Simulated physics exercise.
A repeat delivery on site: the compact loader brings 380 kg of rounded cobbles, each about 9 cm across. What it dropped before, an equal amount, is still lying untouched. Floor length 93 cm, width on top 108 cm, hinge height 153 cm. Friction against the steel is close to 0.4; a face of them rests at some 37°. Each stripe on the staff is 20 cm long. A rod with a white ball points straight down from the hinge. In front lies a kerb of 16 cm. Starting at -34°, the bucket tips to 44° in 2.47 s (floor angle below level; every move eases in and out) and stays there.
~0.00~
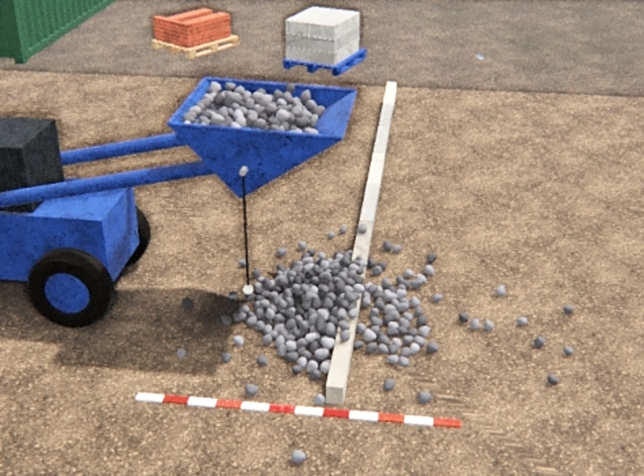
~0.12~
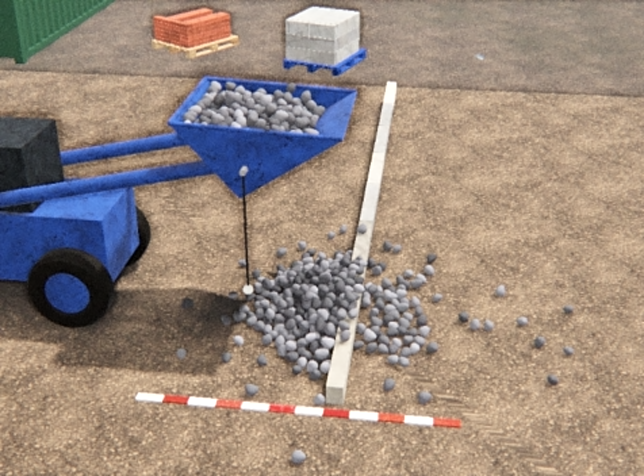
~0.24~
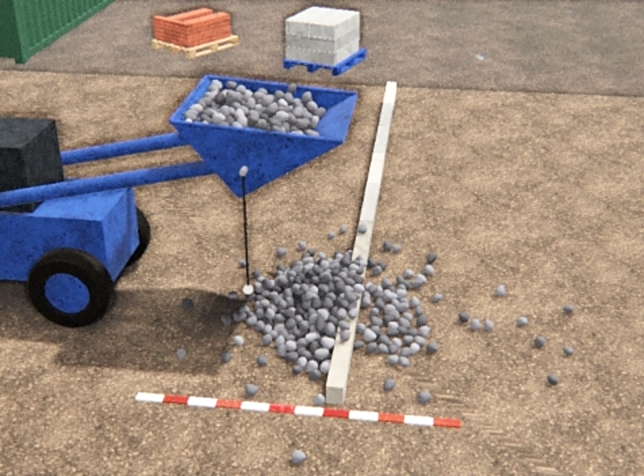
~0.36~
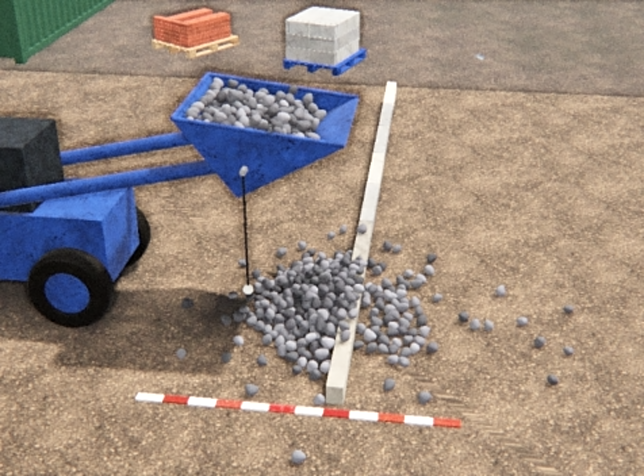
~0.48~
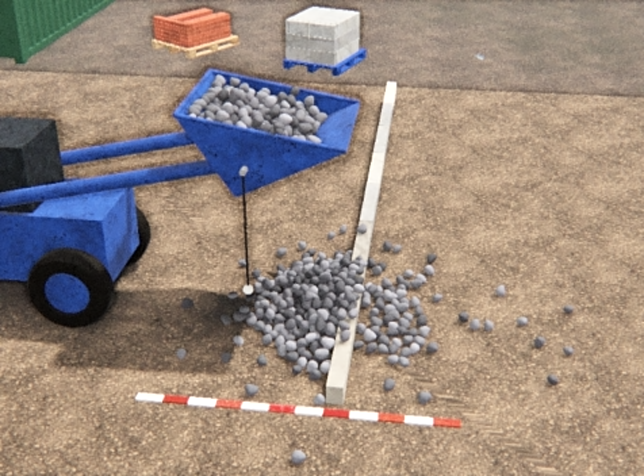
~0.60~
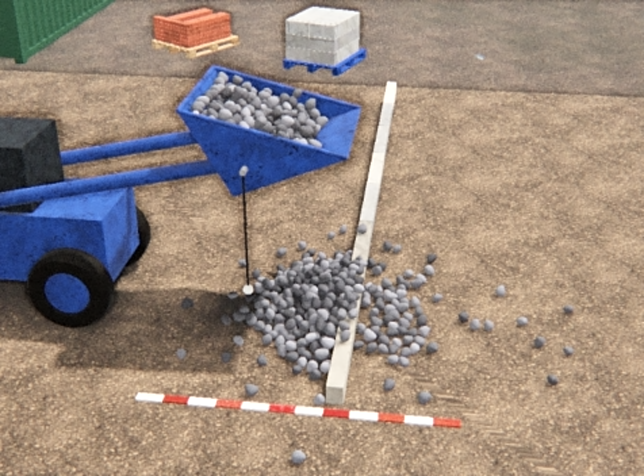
Blue loader holding a bucket of grey stones above a scattered pile across a pale kerb, the bucket slowly tilting slightly forward.
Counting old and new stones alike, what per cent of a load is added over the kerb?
About 91 per cent.
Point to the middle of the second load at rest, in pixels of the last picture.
Their middle is at about (400, 303).
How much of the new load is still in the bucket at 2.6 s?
It holds some 5 per cent.
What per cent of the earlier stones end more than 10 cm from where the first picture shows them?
Roughly 15 per cent of them.
After 1.9 s the floor is at 32°; in per cent of one load, 88 in the bucket, 91 on this side of the kerb, 20 over the kerb; the foremost stones are at (526, 330).
After 2.6 s the floor is at 44°; in per cent of one load, 3 in the bucket, 108 on this side of the kerb, 89 over the kerb; the foremost stones are at (527, 324).
After 2.9 s the floor is at 44°; in per cent of one load, 0 in the bucket, 90 on this side of the kerb, 109 over the kerb; the foremost stones are at (538, 319).
After 5.6 s the floor is at 44°; in per cent of one load, 0 in the bucket, 89 on this side of the kerb, 110 over the kerb; the foremost stones are at (549, 309). Net gain over the kerb, 91.
